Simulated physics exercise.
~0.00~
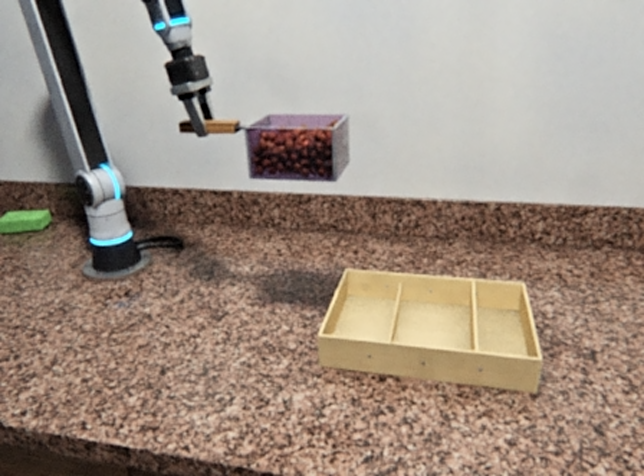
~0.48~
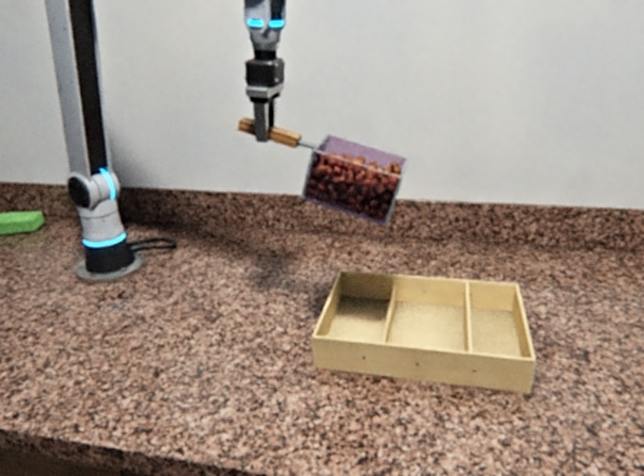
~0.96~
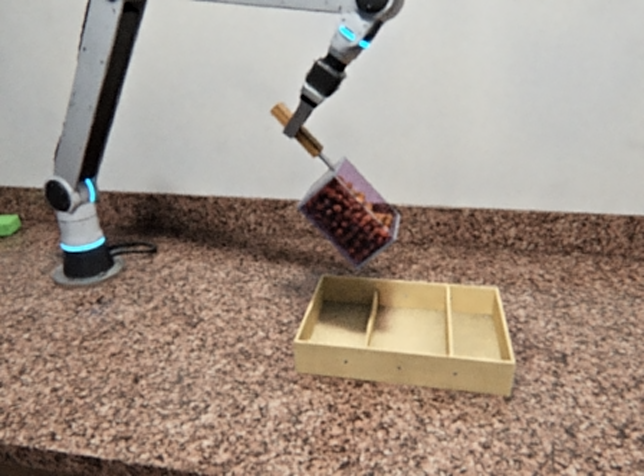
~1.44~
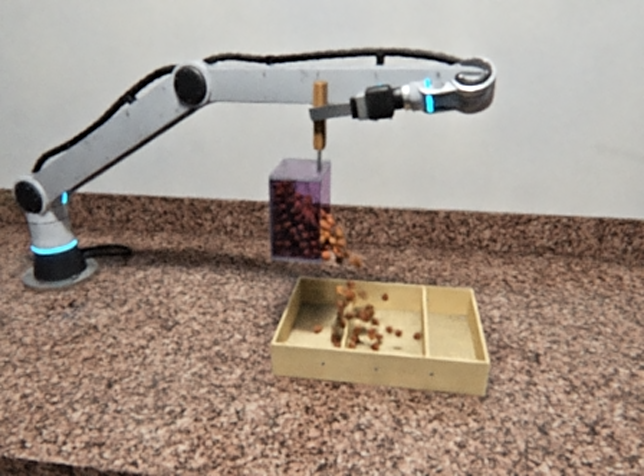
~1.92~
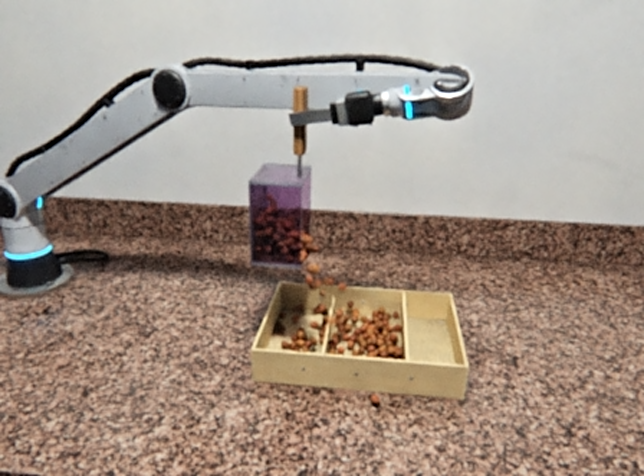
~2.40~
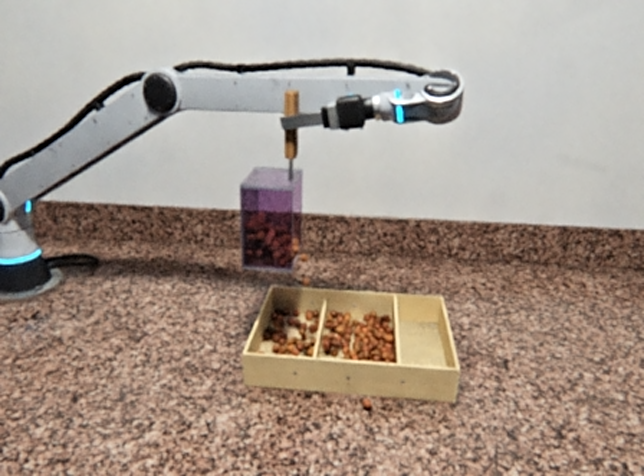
At the start, a robot arm holds a clear purple-tinted box of brown nuts by a wooden handle above a granite counter, where a wooden tray with three compartments sits. The arm swings the box to the right and begins tipping it, then lowers it toward the tray as the tilt steepens. Once the box is turned fully on its side, nuts spill out and tumble into the tray. They pile up in the middle and left compartments, while one lands on the counter in front. At the end, the right compartment is empty and many nuts remain in the box.
